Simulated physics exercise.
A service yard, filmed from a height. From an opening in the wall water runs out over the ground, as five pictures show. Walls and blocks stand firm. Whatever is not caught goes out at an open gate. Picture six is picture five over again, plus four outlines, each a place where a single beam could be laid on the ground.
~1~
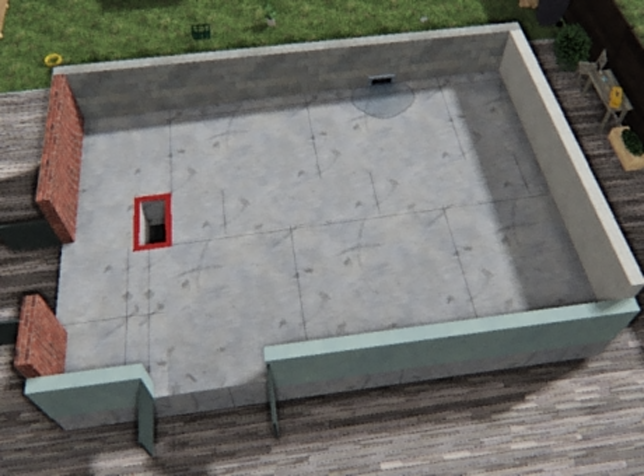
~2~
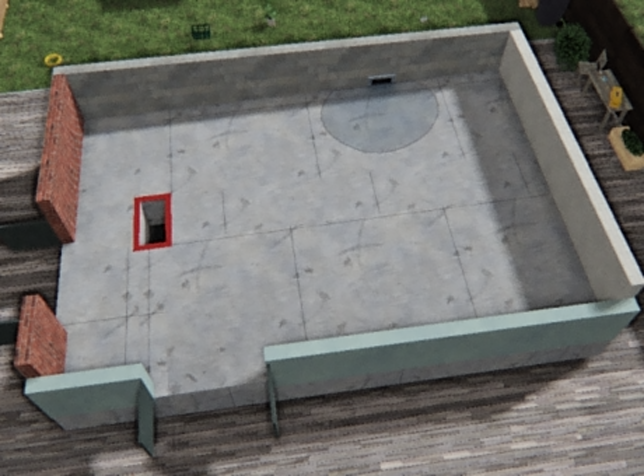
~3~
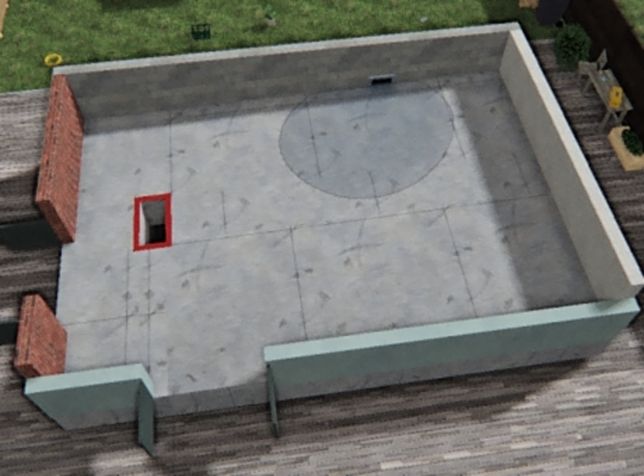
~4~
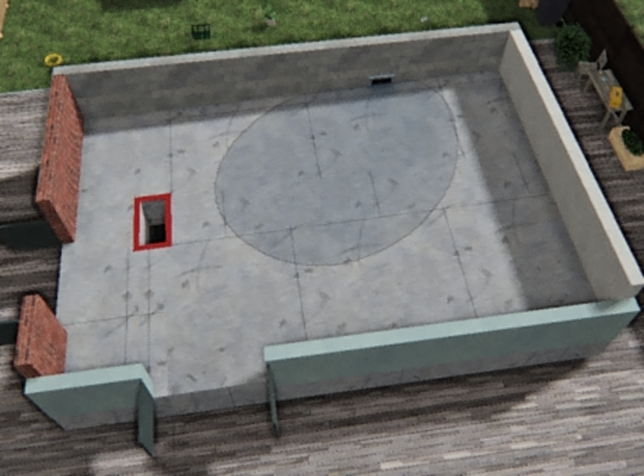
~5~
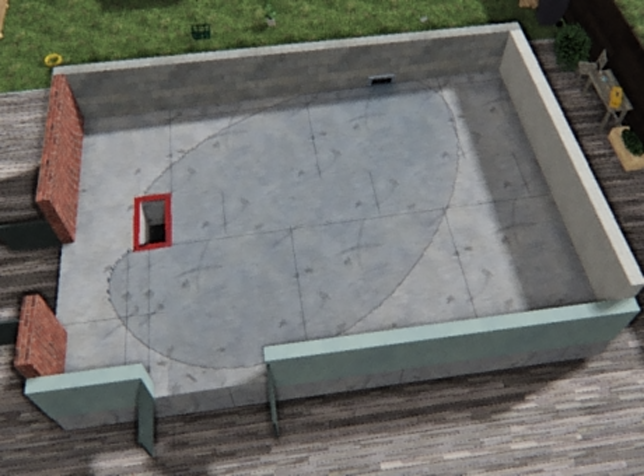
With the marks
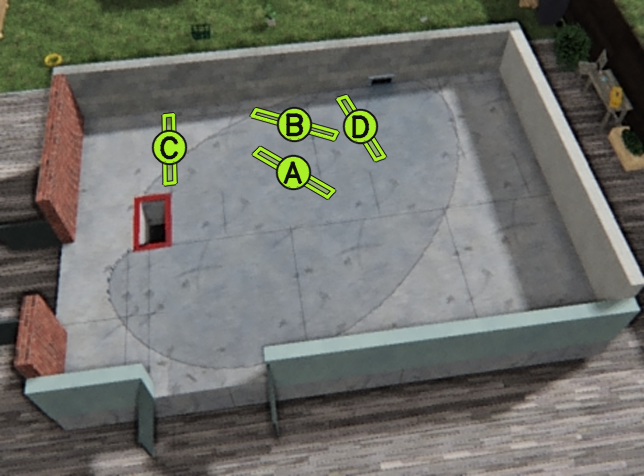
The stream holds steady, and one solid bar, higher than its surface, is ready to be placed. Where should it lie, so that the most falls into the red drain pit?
It is C.
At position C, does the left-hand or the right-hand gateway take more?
More leaves on the left.
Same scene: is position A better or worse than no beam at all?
Position A is worse.
On the marked copy, A from (257, 151) to (330, 193); B from (254, 112) to (335, 135); C from (170, 183) to (168, 115); D from (342, 97) to (379, 158).
If A is chosen, about 8 % of the stream runs into the red drain pit, about 92 % out by the gates.
If B is chosen, about 9 % of the stream runs into the red drain pit, about 91 % out by the gates.
If C is chosen, about 22 % of the stream runs into the red drain pit, about 78 % out by the gates.
If D is chosen, about 6 % of the stream runs into the red drain pit, about 93 % out by the gates.
